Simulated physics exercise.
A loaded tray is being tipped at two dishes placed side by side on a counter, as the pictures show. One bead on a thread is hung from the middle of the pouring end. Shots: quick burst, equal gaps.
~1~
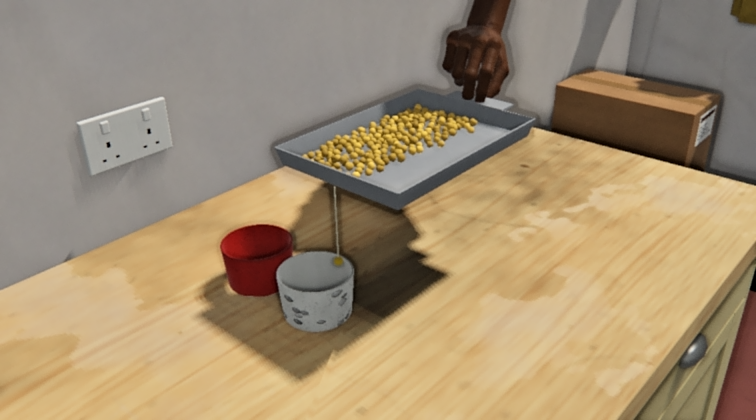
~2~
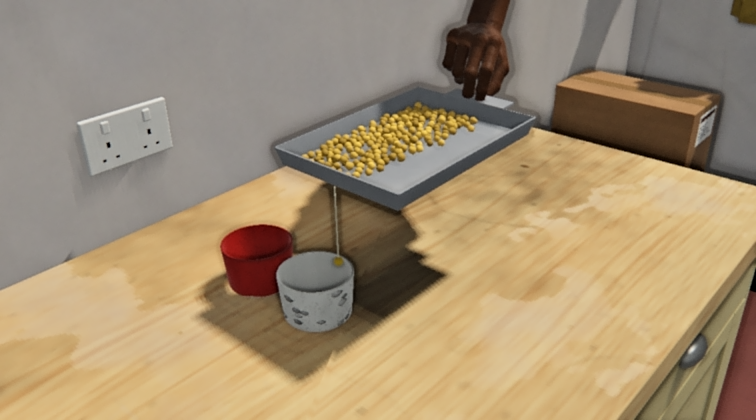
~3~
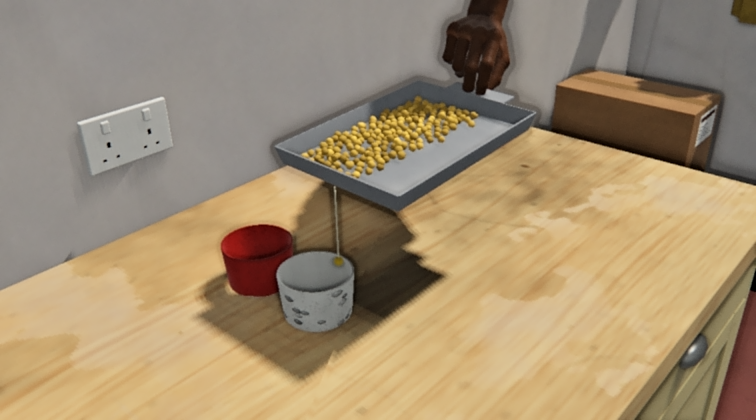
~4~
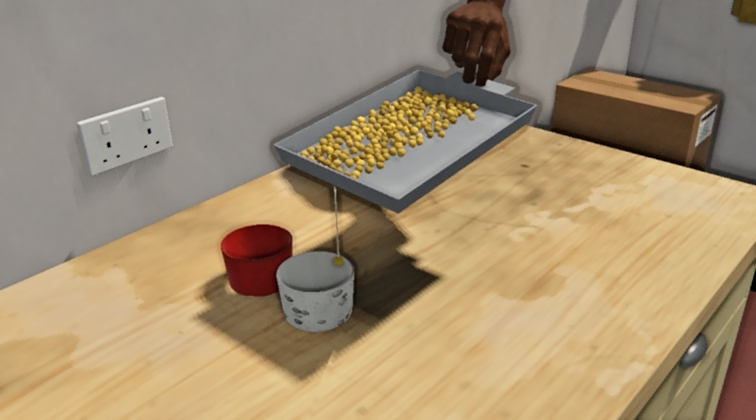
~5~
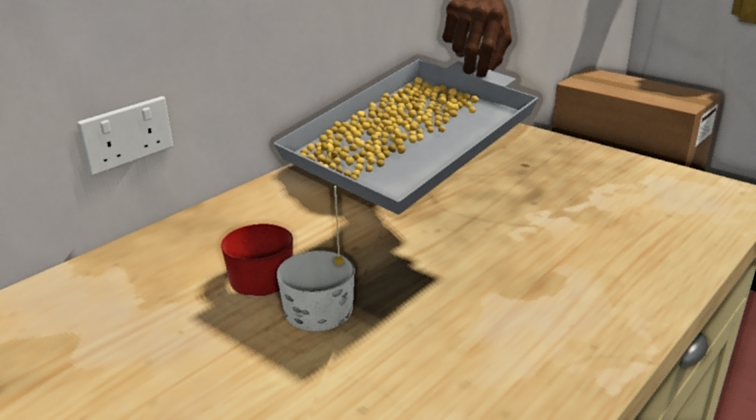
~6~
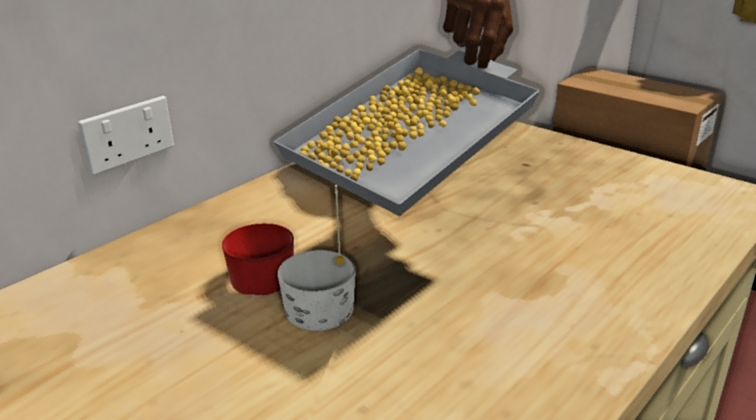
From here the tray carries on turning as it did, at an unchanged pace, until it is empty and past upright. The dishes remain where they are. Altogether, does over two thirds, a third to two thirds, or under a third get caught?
I expect the dishes to end up with a share smaller than a third of the load.
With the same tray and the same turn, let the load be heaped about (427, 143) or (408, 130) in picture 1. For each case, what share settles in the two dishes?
It's 0 percent the first time and 0 percent the second.
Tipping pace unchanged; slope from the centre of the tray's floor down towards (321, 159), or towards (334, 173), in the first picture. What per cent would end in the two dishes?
Lab note: Case 1 near 50 %, case 2 near 40 %.
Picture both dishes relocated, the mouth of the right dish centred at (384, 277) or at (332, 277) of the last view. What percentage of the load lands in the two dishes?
Roughly 20 % and 10 %.
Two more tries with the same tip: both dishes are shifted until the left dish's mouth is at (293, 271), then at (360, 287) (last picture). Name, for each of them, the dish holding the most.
Position 1 - the dish to the right; position 2 - the dish to the left.
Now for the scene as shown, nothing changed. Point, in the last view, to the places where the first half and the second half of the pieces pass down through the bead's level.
Near (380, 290) to start, and near (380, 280) afterwards.
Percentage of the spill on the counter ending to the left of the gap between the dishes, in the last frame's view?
Close to 10 per cent of the spill, I think.
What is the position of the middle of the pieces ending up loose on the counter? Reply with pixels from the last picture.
Approximate centre, last frame: (370, 353).
Just after the last frame, tray tipped steeply; almost all on the tray; just a few in the air.
A moment on, tray tipped right over; almost all on the tray; about a tenth outside both; just a few in the air.
Further on, tray tipped past a quarter turn; every one outside both.
When it is over, tray tipped past a quarter turn; not one in the right dish; not one in the left dish; every one outside both.
